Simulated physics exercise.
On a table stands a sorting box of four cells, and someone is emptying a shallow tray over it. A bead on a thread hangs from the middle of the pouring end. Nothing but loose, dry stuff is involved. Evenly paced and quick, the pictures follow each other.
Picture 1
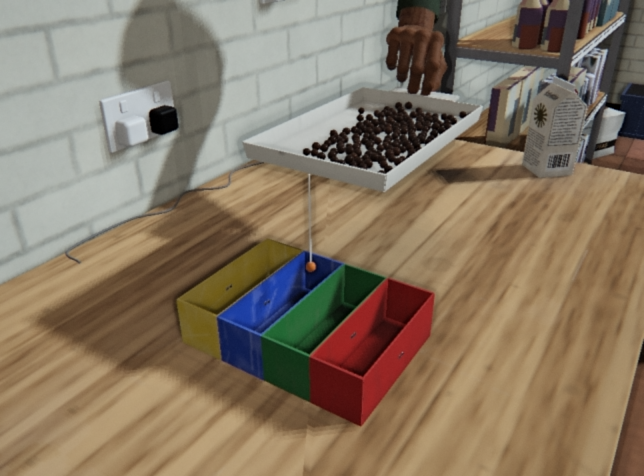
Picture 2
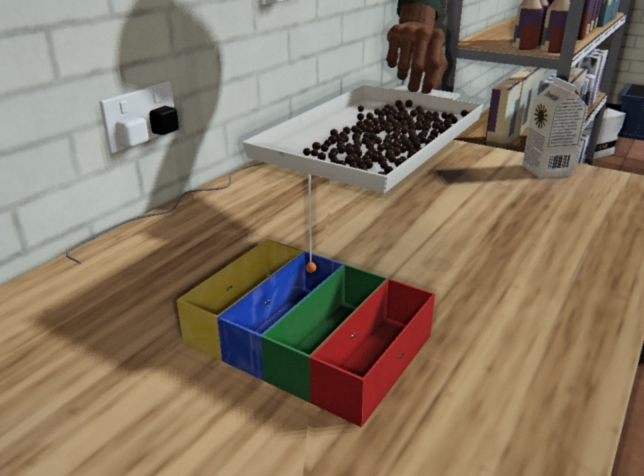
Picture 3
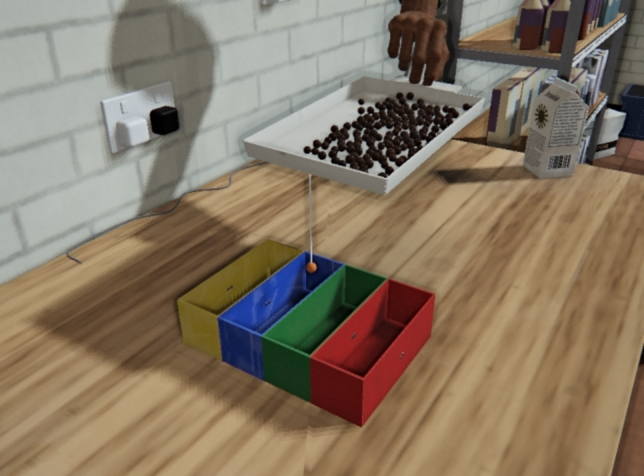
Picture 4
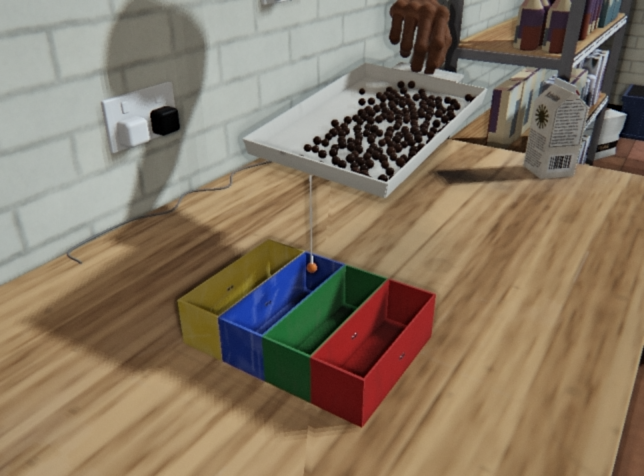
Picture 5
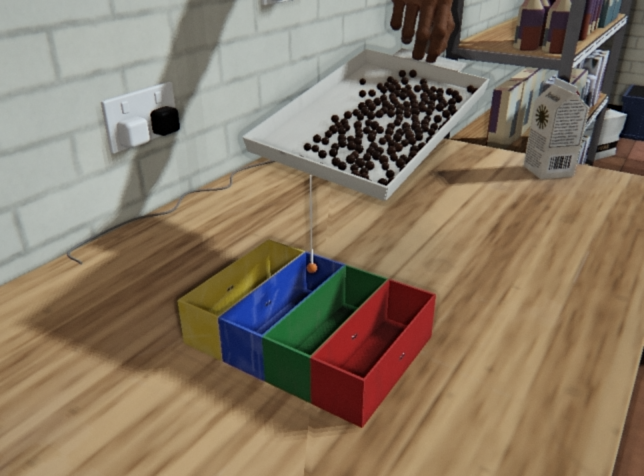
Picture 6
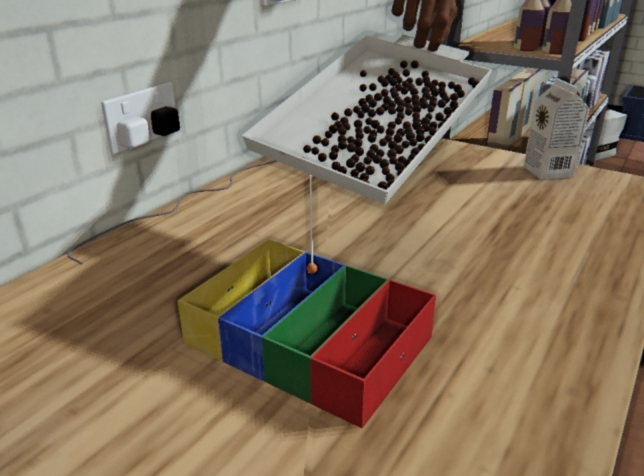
On a wooden table, a hand raises the back of a white tray of chocolate balls.
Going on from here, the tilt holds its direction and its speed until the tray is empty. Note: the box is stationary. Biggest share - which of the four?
Red cell.
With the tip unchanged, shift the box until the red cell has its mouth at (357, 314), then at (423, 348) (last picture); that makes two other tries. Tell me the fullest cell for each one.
First: The cell in red. Second: The green cell.
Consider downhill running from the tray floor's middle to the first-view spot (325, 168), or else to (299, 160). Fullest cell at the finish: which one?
The green one; the cell in yellow.
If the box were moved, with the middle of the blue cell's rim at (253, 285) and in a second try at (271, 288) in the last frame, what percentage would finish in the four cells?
Try 1: Some 60 %; try 2: Some 90 %.
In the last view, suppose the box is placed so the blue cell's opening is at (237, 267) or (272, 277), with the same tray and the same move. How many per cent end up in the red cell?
Close to 0 in a hundred, then close to 70 in a hundred.
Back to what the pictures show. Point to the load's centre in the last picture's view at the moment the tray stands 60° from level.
Roughly at (376, 156).
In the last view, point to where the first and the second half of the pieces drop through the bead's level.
Starting near (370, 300), moving on to near (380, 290).
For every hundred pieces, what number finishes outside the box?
Roughly 0 percent.
Soon, tray tipped steeply; nearly all on the tray; a small part falling or outside the box.
A while on, tray tipped right over; a small part on the tray; about two thirds in the red cell; about a quarter in the green cell; a stray few in the blue cell; a small part falling or outside the box.
Towards the end, tray tipped past a quarter turn; most in the red cell; about a quarter in the green cell; a stray few in the blue cell; a stray few falling or outside the box.
Finally, tray tipped past a quarter turn; most in the red cell; about a quarter in the green cell; a stray few in the blue cell; none in the yellow cell; a stray few outside the box.
